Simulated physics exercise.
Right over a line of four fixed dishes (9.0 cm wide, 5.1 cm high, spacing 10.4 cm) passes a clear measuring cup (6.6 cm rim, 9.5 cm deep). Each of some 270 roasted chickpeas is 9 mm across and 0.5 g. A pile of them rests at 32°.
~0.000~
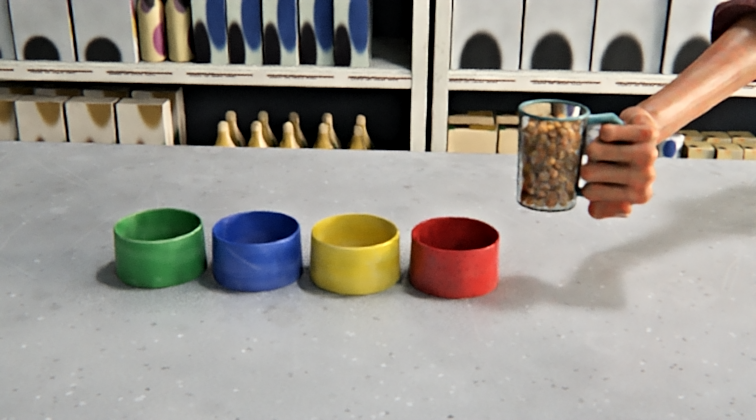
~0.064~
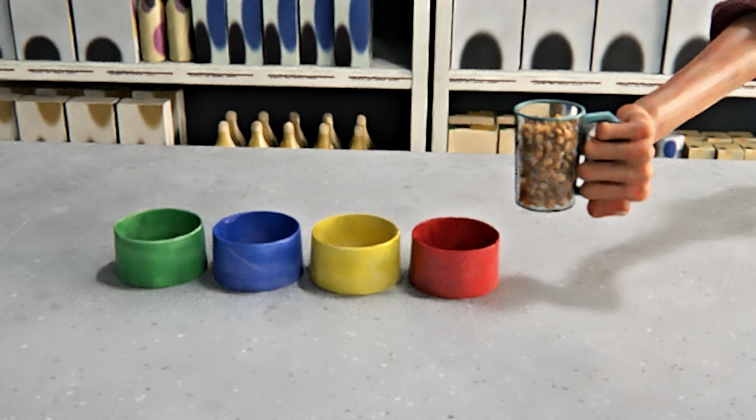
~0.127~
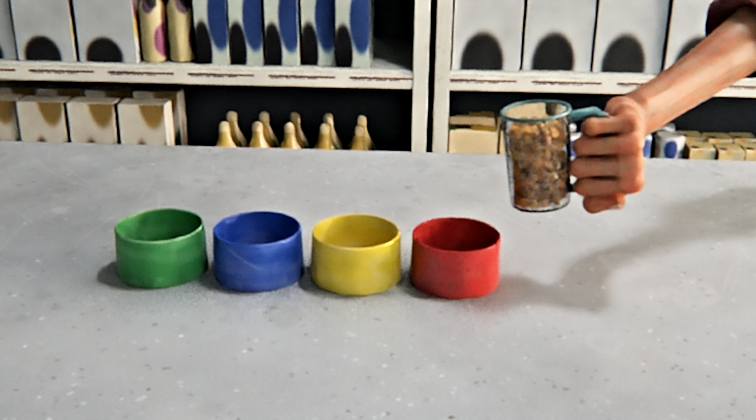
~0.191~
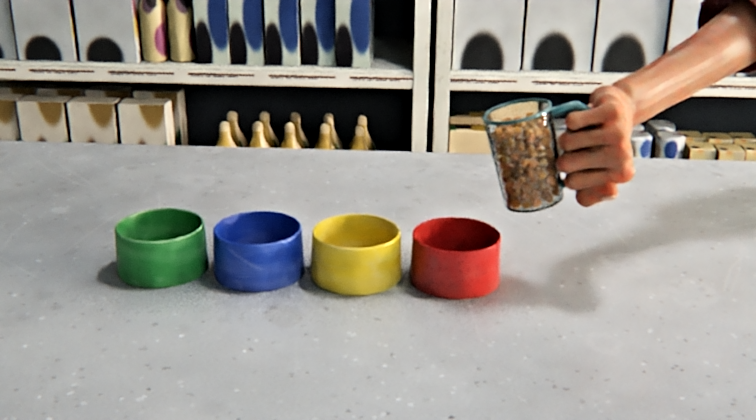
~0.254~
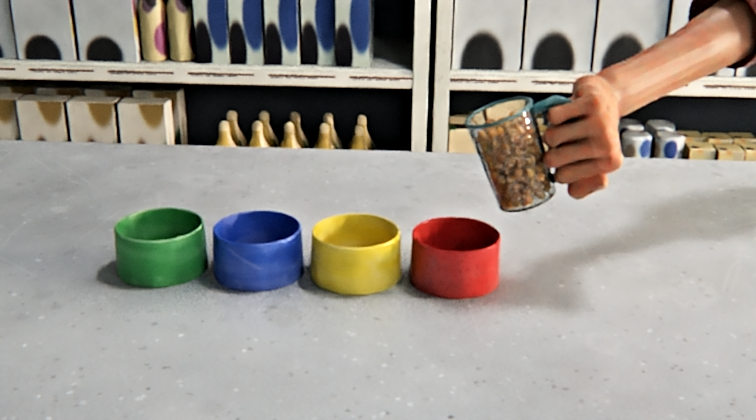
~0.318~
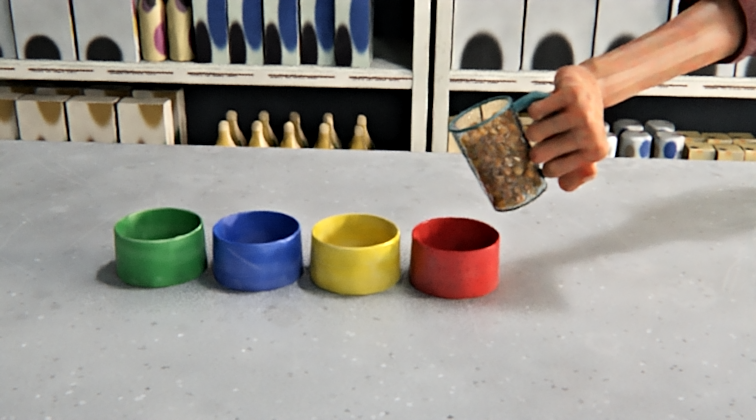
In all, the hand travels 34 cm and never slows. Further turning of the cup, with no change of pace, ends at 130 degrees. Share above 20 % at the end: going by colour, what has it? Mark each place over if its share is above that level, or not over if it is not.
Red dish: Not over, blue dish: Over, green dish: Not over, yellow dish: Not over, counter: Not over.
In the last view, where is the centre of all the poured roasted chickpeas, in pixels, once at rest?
Resting centre estimate: Around (251, 251).
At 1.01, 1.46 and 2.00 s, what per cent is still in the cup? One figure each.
In order, near 95 %, 0 % and 0 %.
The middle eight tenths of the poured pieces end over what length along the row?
6 centimetres.
Then, at 1.01 s, tilt 103 degrees; cup holds 95 %.
After 1.46 s, tilt 130 degrees; cup holds 0 %, blue 90 %.
After 2.00 s, tilt 130 degrees; cup holds 0 %, blue 90 %.
In the end, at 2.3 s, red 0 %, blue 90 %, green 0 %, yellow 0 %, counter 10 %.
